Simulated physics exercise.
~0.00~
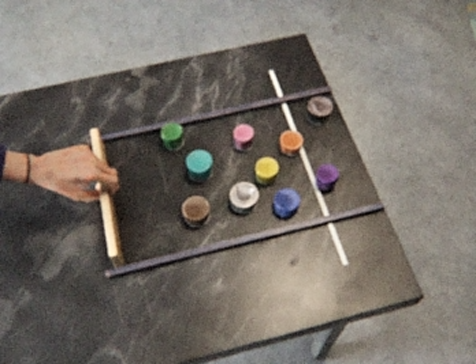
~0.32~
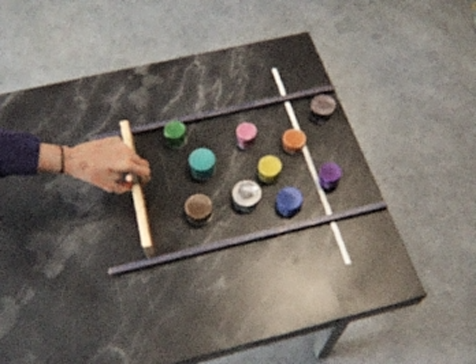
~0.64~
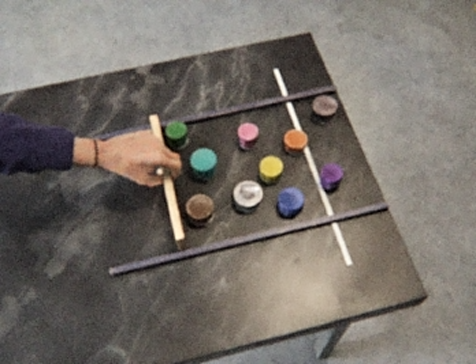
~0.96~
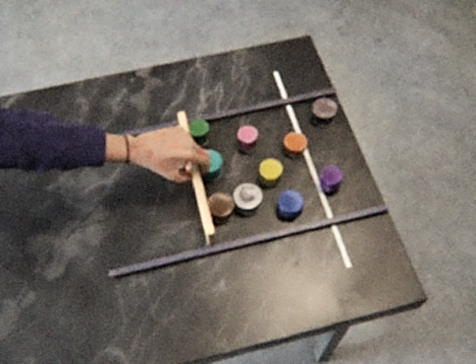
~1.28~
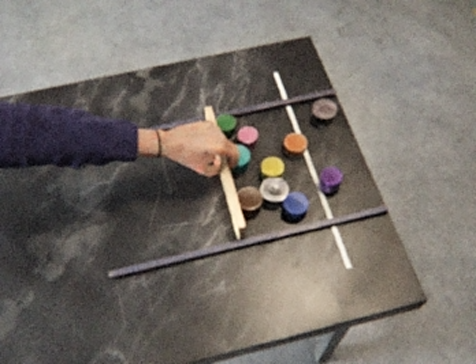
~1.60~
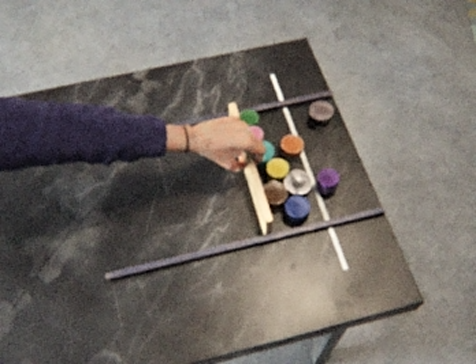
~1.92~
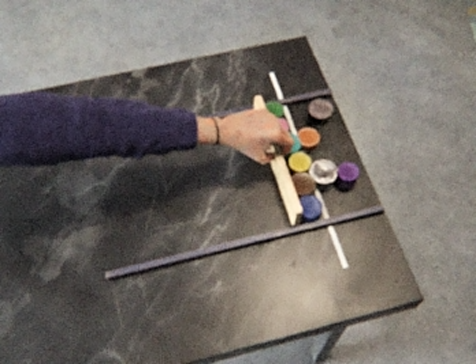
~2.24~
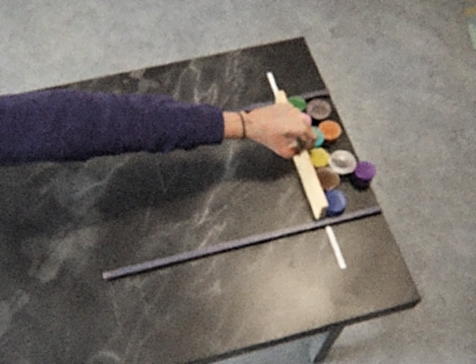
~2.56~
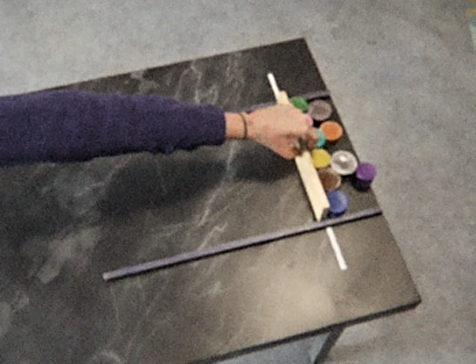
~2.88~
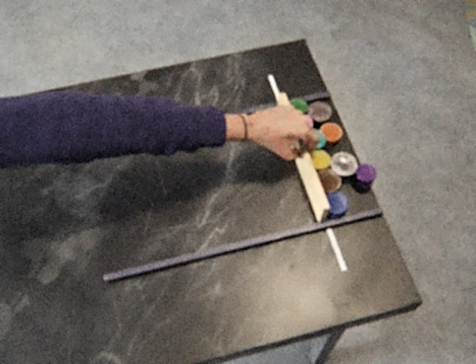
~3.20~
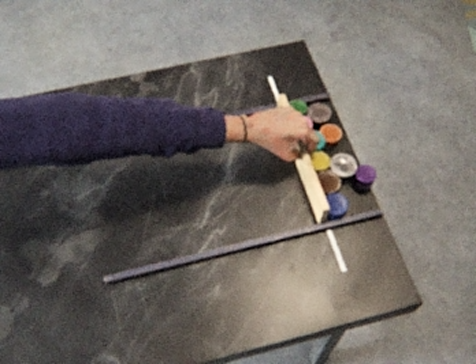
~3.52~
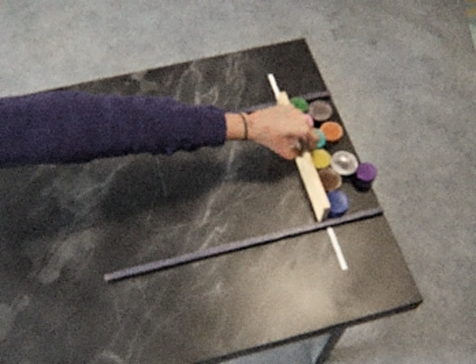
We see a hand slide an upright wooden board rightward across a dark marbled table, gathering small colourful pots and pushing them toward the table's edge. The board stops at the pale strip of tape, with the pots bunched beside it and none falling off.
